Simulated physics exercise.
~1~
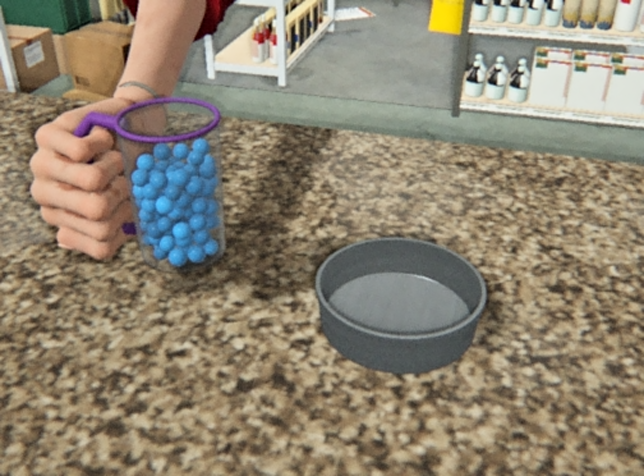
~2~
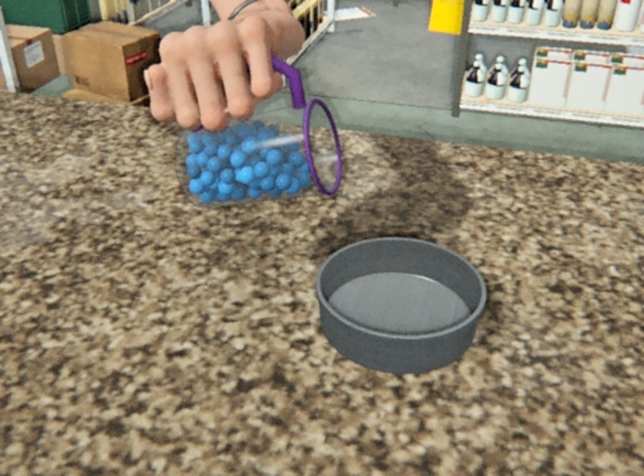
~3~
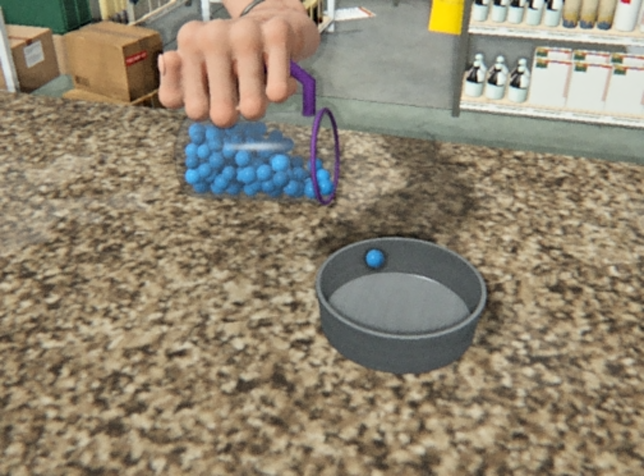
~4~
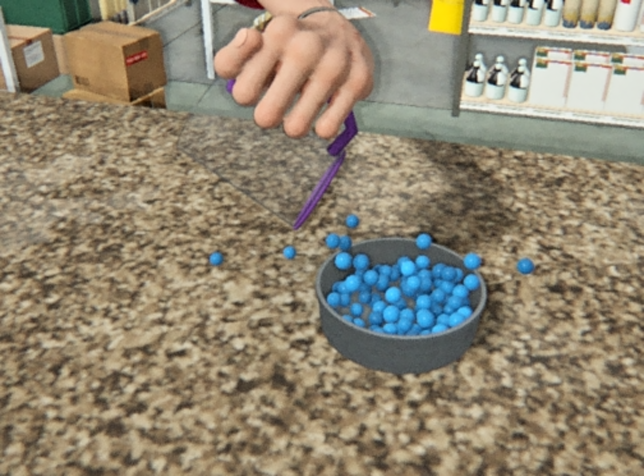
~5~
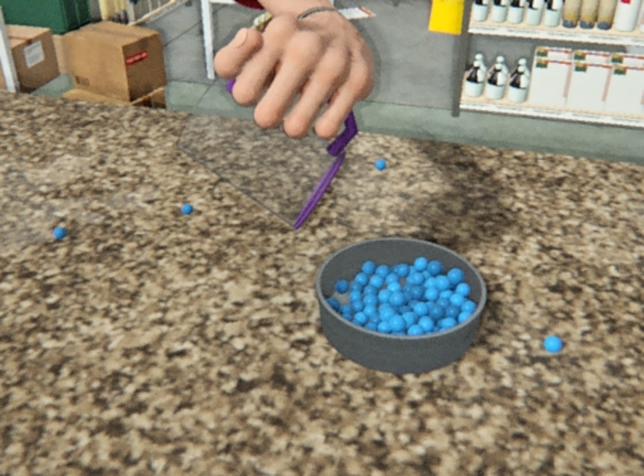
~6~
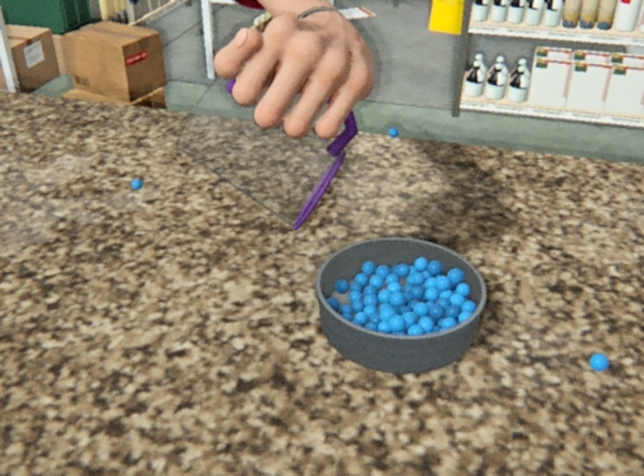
On a speckled stone counter in a shop, a hand lifts a clear cup with a purple rim and handle, tilts it rightward and pours small blue balls into a round gray dish; most settle inside, while a few scatter and roll away across the counter.
